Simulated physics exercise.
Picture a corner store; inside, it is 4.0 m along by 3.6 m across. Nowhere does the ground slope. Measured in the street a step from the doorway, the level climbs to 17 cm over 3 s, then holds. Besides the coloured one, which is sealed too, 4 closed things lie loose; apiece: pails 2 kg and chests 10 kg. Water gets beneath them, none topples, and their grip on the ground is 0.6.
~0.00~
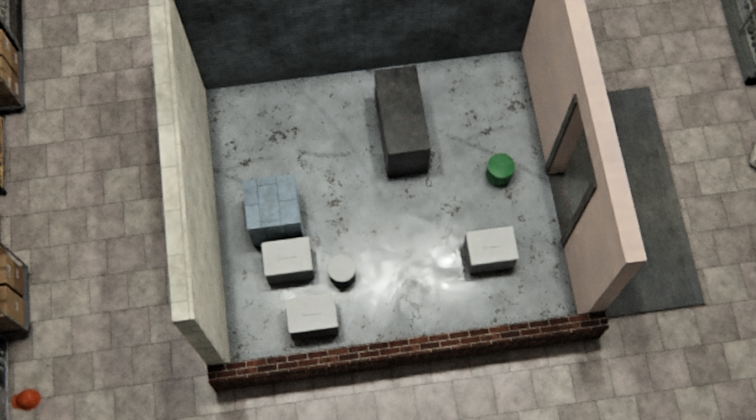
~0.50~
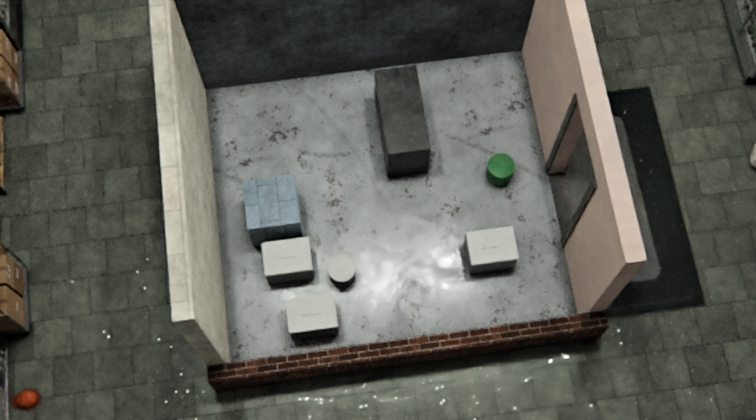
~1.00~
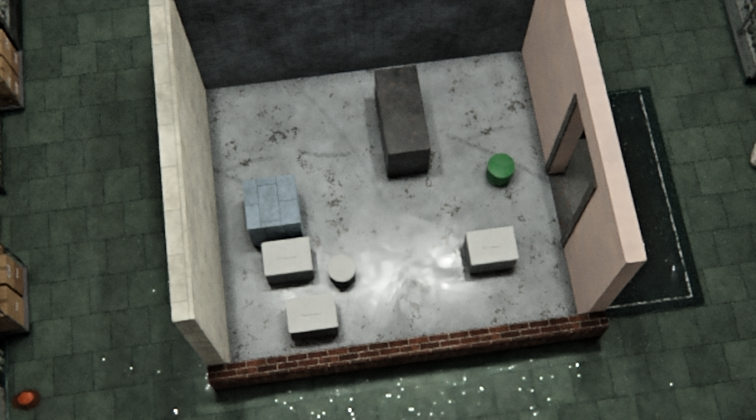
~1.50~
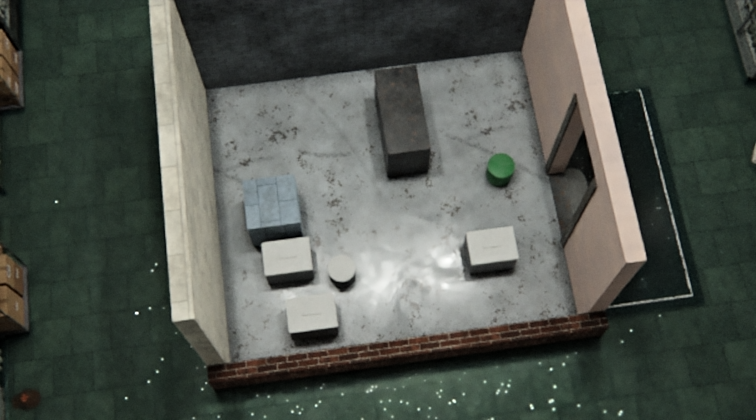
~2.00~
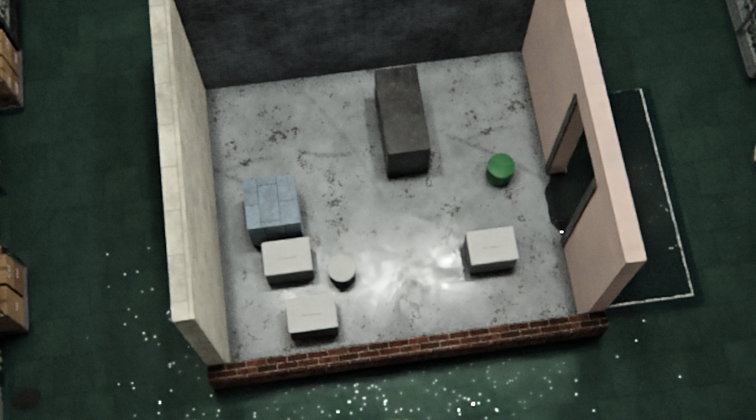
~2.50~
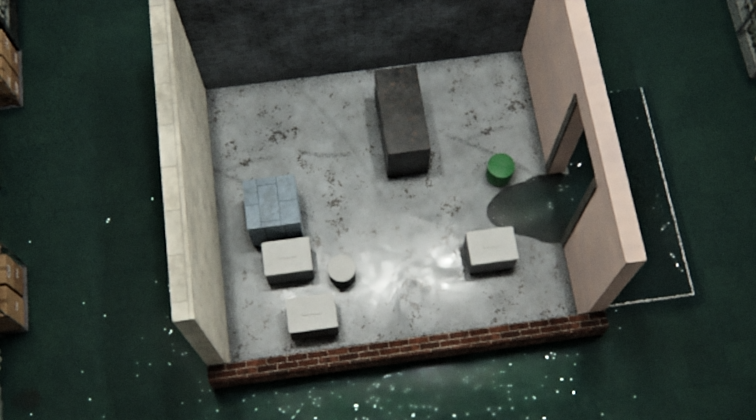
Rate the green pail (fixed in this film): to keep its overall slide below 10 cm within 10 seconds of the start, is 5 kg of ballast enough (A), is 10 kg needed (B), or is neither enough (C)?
B.
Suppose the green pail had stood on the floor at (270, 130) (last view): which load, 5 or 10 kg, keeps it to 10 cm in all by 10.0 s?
Here the lighter suffices.
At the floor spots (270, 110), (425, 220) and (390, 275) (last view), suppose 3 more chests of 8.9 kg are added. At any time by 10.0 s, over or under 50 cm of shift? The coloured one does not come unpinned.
Spot one stays inside, spot two crosses the limit, spot three crosses the limit.
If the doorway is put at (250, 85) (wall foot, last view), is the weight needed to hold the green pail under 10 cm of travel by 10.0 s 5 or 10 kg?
In that setup the first mass works.
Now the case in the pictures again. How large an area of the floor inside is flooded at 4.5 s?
Roughly 6.5 m2 of it is wet.
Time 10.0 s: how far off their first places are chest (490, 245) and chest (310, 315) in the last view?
One is off by 200 cm, the other by 20 cm, in the order asked.
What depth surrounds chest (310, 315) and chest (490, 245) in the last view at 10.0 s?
First roughly 9 cm, second roughly 8 cm.
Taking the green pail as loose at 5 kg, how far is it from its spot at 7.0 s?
I'd put it at about 50 cm.
After 3.5 s the green pail would be 4 cm from its start with 5 kg and 0 cm from its start with 10 kg; 4 cm of water round it then.
After 4.5 s the green pail would be 40 cm from its start with 5 kg and 0 cm from its start with 10 kg; 5 cm of water round it then.
After 7.0 s the green pail would be 45 cm from its start with 5 kg and 0 cm from its start with 10 kg; 5 cm of water round it then.
After 10.0 s the green pail would be 45 cm from its start with 5 kg and 0 cm from its start with 10 kg; 5 cm of water round it then.
